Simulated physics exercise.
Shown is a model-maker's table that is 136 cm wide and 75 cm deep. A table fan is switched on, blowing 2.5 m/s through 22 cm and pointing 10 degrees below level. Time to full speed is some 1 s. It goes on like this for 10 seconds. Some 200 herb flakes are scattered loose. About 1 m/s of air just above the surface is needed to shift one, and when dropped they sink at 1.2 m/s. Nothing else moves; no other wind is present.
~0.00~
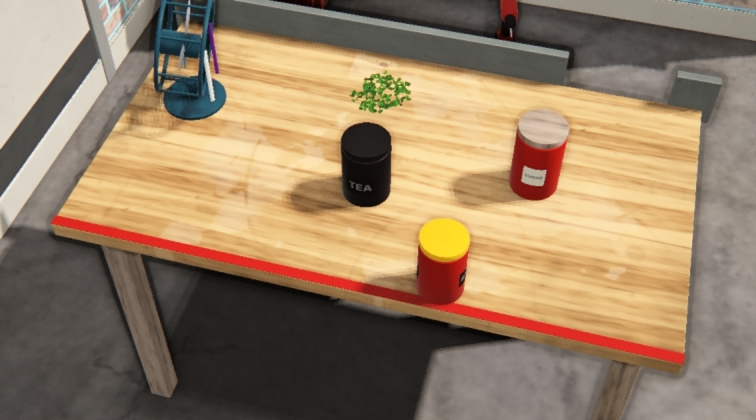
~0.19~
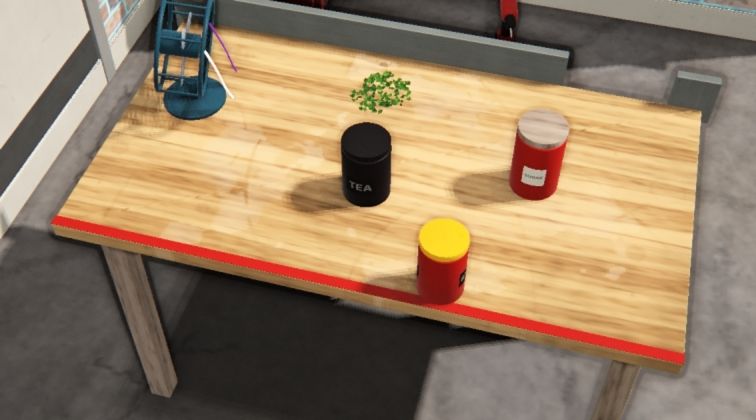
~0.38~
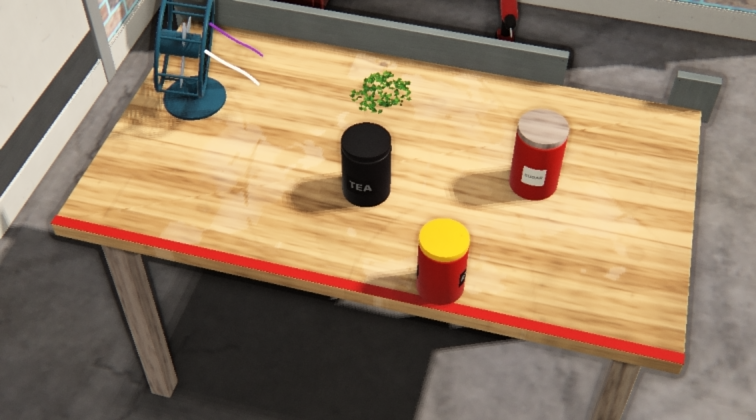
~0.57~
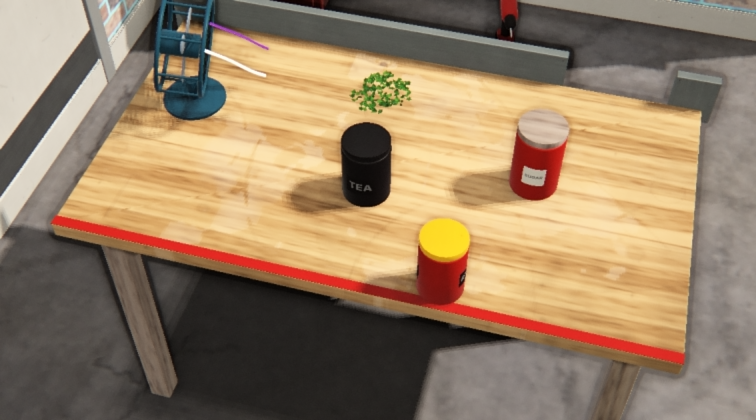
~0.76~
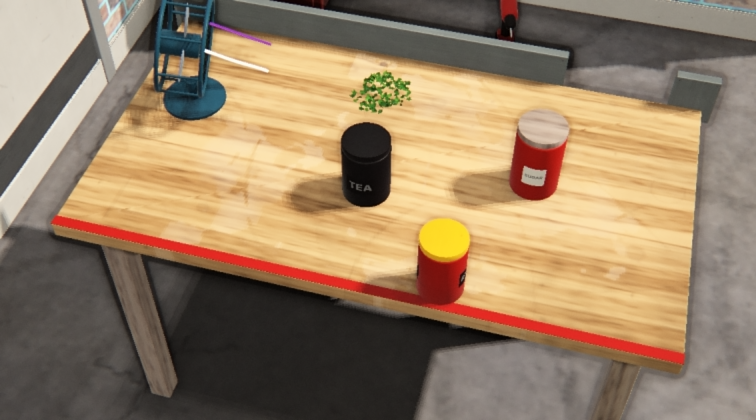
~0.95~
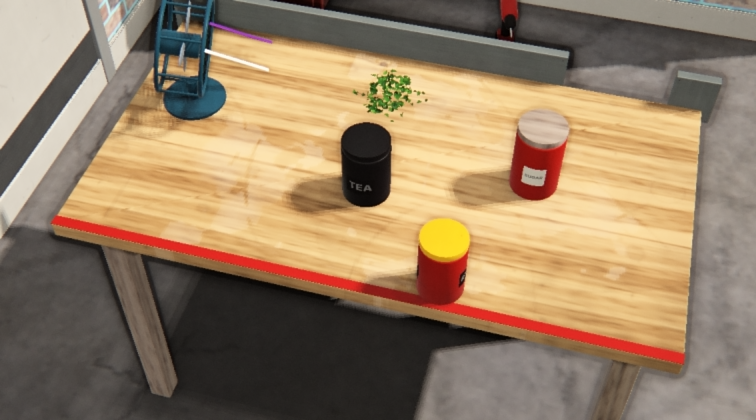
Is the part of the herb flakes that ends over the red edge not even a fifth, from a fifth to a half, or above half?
It never reaches a fifth.
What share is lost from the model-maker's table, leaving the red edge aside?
Roughly 100 %.
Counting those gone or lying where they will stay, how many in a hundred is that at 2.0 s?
Some 80 per cent.
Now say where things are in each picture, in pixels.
In the first frame, the middle of the herb flakes is near (380, 94), none has stirred yet and the mouth of the table fan is at (185, 45).
In the second frame, the middle of the herb flakes is near (380, 94), none has stirred yet and the red edge is centred on (349, 290).
In the third frame, the middle of the herb flakes is near (380, 94), none has stirred yet, the top of a jar is at (366, 139) and the top of a jar is at (544, 126).
In the fourth frame, the middle of the herb flakes is near (380, 94) and none has stirred yet.
In the fifth frame, the middle of the herb flakes is near (380, 94) and none has stirred yet.
In the sixth frame, the middle of the herb flakes is near (386, 93), the farthest in sight from the table fan is at (426, 101) and about 35 % have left their places.
After 2.0 s the count stands so, 0 % are over the red edge.
After 3.2 s the count stands so, 0 % are over the red edge.
After 5.5 s the count stands so, 0 % are over the red edge.
After 10.0 s, at the end, 0 % are over the red edge.
